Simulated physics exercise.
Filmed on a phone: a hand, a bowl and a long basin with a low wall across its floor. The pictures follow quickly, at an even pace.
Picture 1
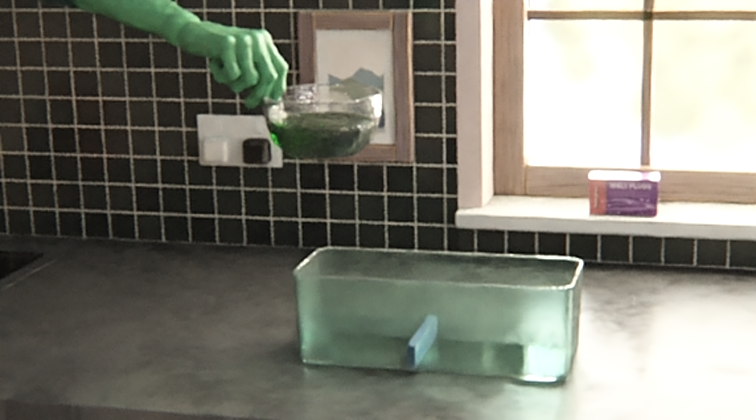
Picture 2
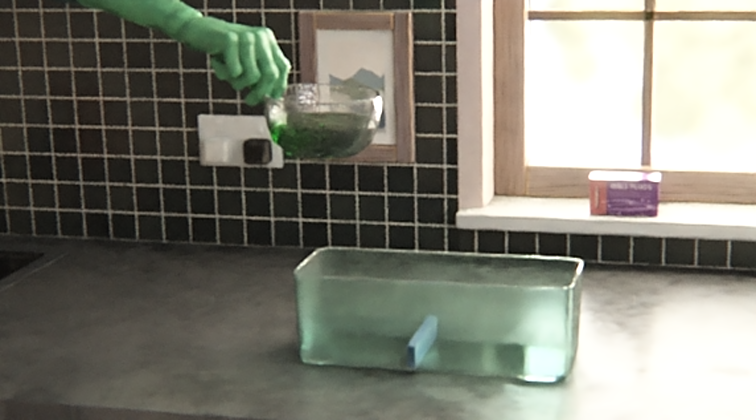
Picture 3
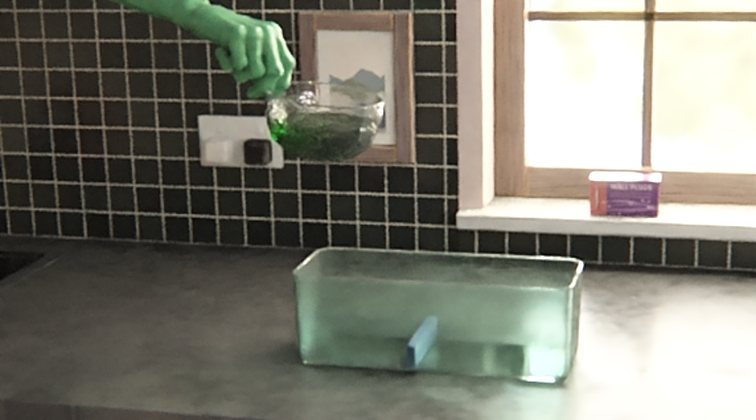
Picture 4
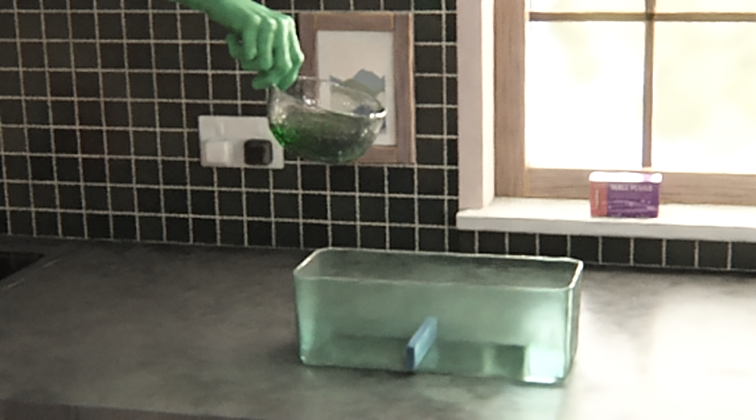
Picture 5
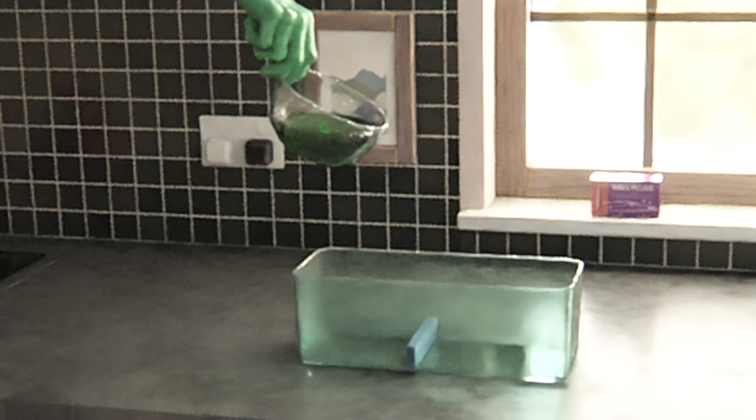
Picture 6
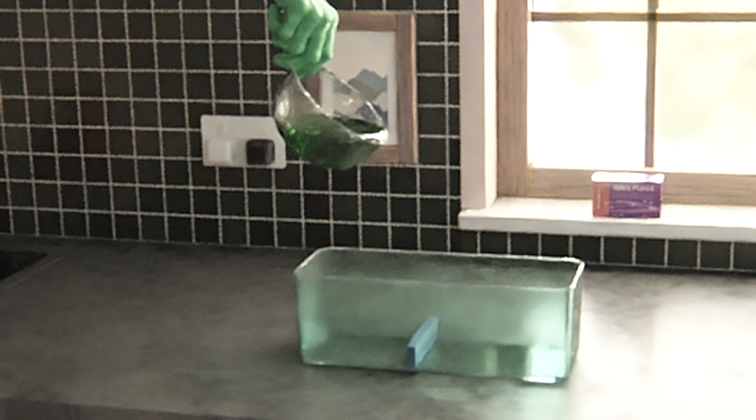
A green-gloved hand held a clear glass bowl of dark green liquid above a long glass basin on a counter, then gradually tilted it to the right, its lower edge dipping further.
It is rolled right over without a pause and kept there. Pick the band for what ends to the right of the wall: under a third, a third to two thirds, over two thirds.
It comes to from a third to two thirds.
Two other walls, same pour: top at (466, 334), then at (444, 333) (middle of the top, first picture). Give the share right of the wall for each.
Near 20 % and 15 %.
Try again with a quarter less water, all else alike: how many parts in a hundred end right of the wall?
Close to 30 per cent.
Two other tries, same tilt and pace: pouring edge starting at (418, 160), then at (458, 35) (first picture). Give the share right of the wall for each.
About 70 and 80 per cent.
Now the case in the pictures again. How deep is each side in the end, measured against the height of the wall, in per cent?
Some 40 per cent left and 30 right.
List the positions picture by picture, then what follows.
In the first picture, tilt 0°; pouring edge (378, 96); surface from (274, 119) to (376, 122); the long basin's rim runs from (306, 262) to (577, 275); the wall's top is at (422, 331).
In the second picture, tilt 2°; pouring edge (379, 98); surface from (274, 119) to (376, 122).
In the third picture, tilt 8°; pouring edge (381, 105); surface from (275, 117) to (376, 125).
In the fourth picture, tilt 17°; pouring edge (383, 115); surface from (275, 116) to (378, 127).
In the fifth picture, tilt 28°; pouring edge (384, 128); surface from (278, 115) to (381, 129).
In the sixth picture, tilt 42°; pouring edge (382, 142); surface from (281, 115) to (381, 132); 1 per cent is over the edge.
A moment on, the bowl is tipped right over and 14 per cent is still to pour, 11 is left of the wall and 17 right of it.
Next, the bowl is tipped right over and 1 per cent is still to pour, 52 is left of the wall and 41 right of it.
Then the bowl is tipped right over and 0 per cent is still to pour, 53 is left of the wall and 44 right of it.
Later the bowl is tipped right over and 0 per cent is still to pour, 53 is left of the wall and 44 right of it.
Finally, 53 per cent lies left of the wall, 44 right of it and 3 outside.
